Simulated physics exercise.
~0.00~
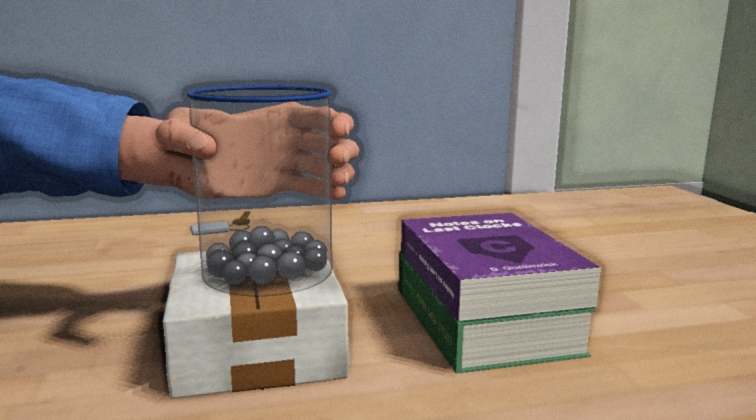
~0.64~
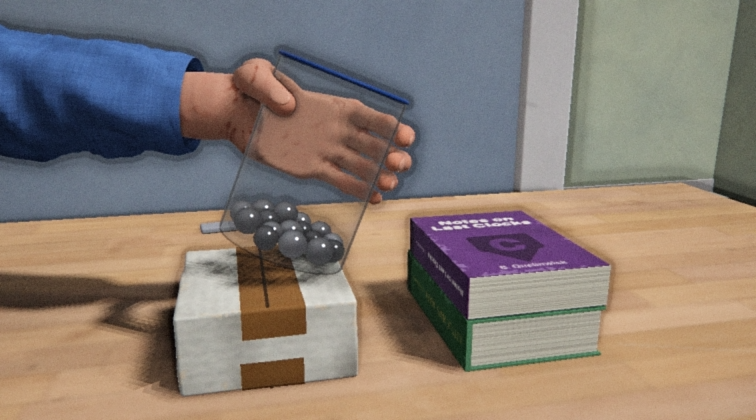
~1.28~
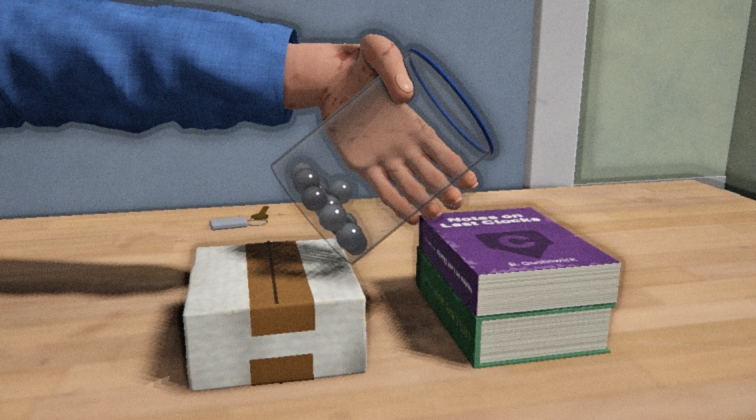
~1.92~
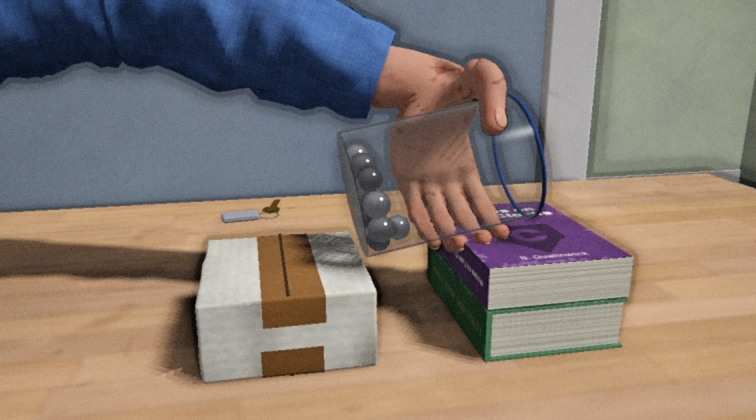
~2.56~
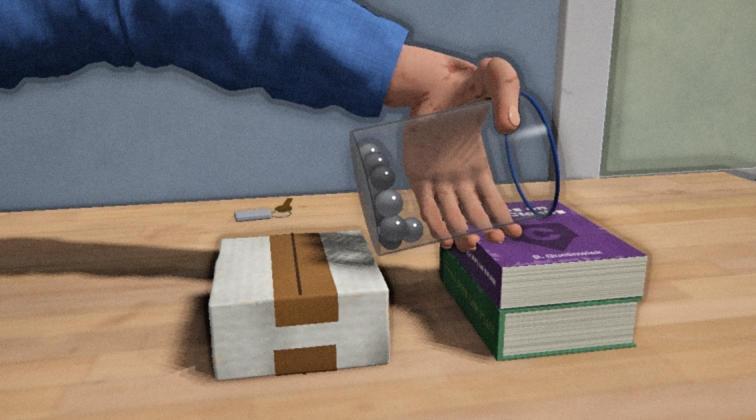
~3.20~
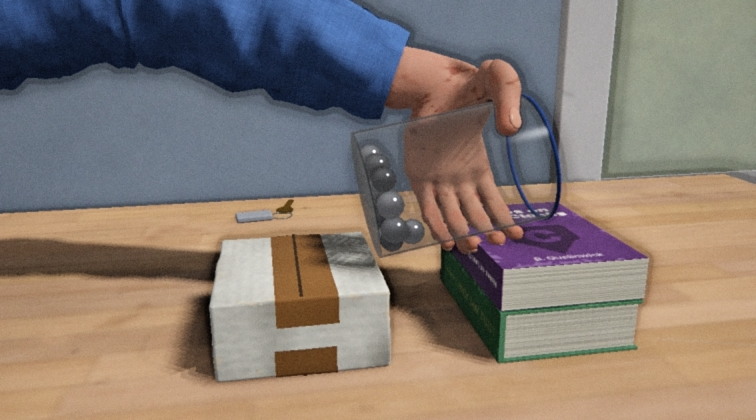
A clear, blue-rimmed container part-filled with dark grey balls is tilted rightward by a hand from a blue sleeve, moving off a white box until it leans nearly on its side against a stack of two books, with the balls still inside.
